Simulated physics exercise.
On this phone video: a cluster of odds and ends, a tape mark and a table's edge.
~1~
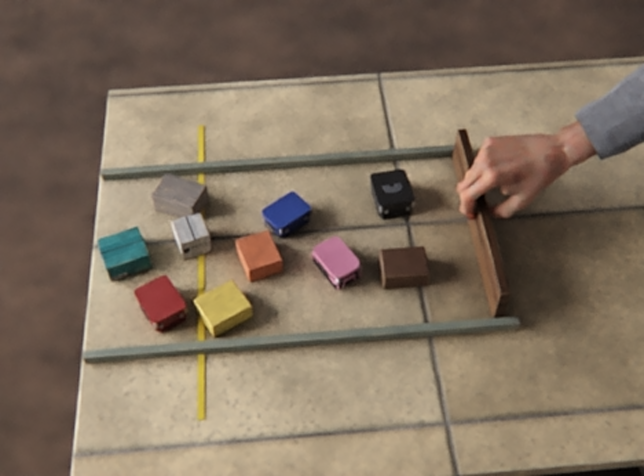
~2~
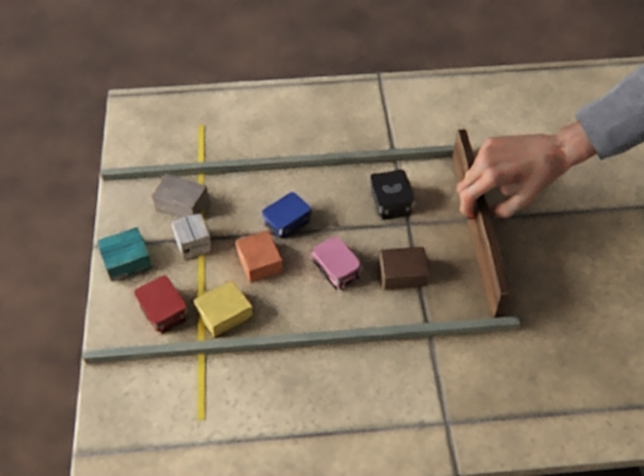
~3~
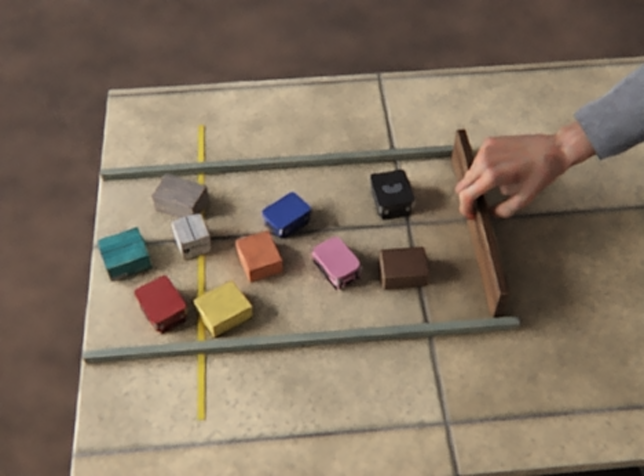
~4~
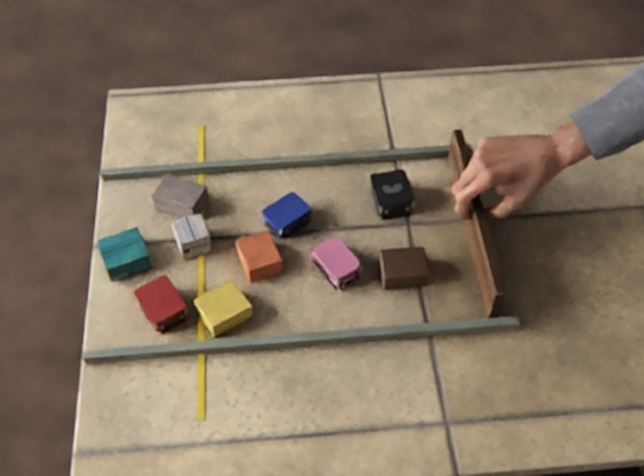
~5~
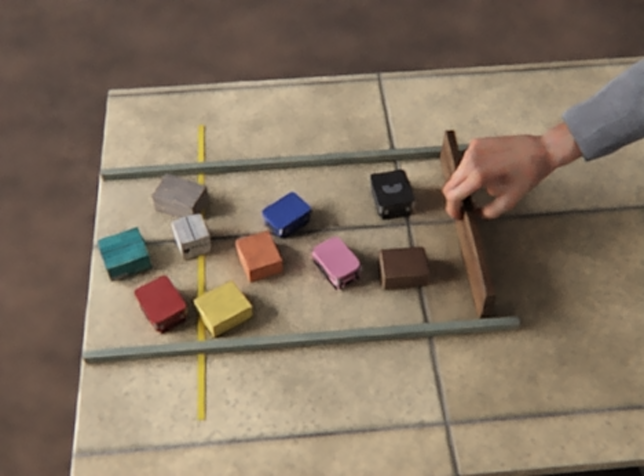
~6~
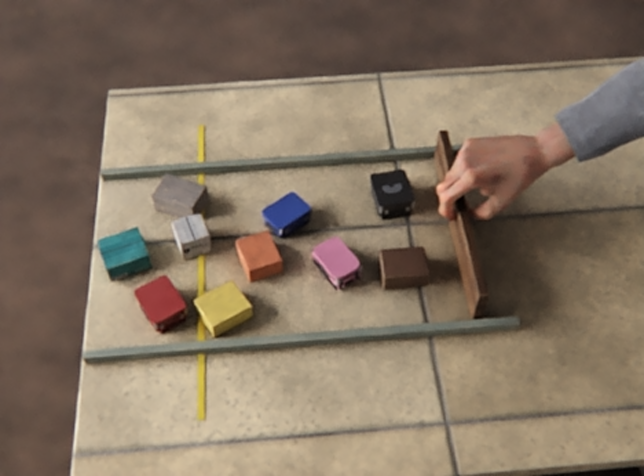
In the video, a hand holds a wooden board upright between two rails on a tabletop, first keeping it nearly still, then sliding it slightly left toward scattered colourful blocks and cases, which stay in place around a yellow tape line.
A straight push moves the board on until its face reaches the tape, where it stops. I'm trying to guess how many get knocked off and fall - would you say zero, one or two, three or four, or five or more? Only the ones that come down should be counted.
The tally of drops is under three, yet not nought.
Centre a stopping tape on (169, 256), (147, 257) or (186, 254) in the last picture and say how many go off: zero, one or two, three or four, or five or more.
So, for the three spots in the order asked, I'd go with 3 or 4, five or more and 1 or 2.
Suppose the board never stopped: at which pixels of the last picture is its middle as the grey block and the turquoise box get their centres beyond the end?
I'd say about (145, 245) for the first one and about (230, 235) for the second.
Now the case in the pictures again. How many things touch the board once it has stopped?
Well, it touches 3.
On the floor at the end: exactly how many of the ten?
The count is 1.
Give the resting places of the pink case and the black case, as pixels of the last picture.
Taking them in turn, first comes (139, 272), then (182, 209).
Soon after, none off yet; turquoise box at rest near (124, 254); red case at rest near (162, 305); grey block at rest near (181, 198).
In the end, the number that fall off is one or two; gone, turquoise box.
